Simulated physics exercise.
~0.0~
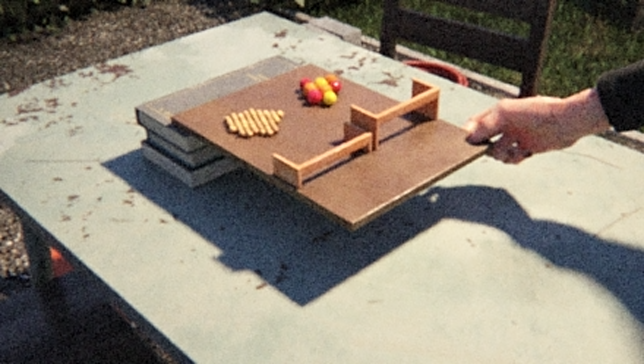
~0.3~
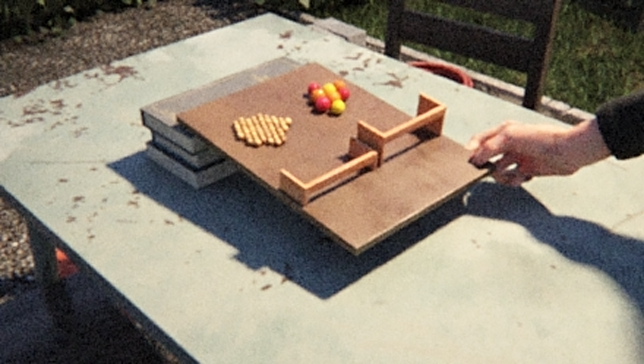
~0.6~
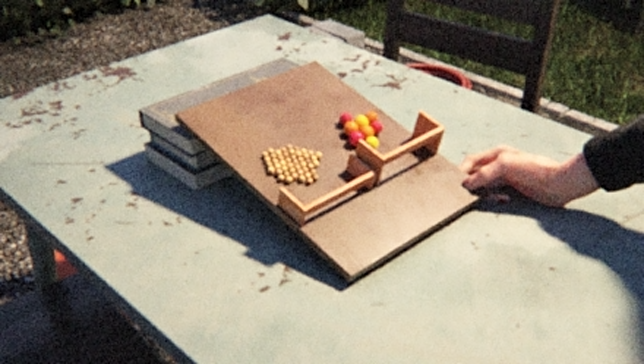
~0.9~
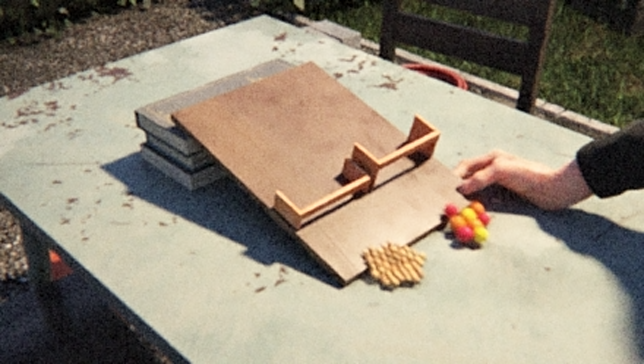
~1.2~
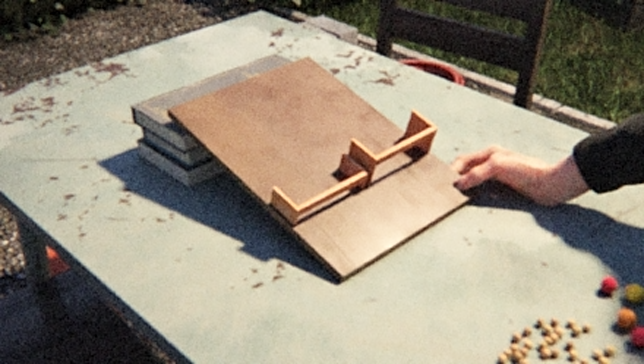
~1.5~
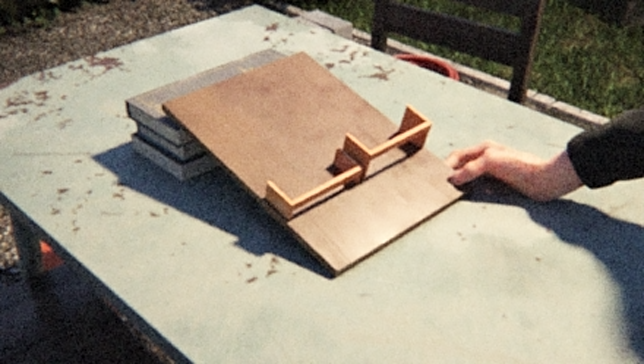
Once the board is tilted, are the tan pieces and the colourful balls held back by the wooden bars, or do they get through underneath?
Both groups get through. The tan pieces and the red and yellow balls all pass under their bars and leave the board.
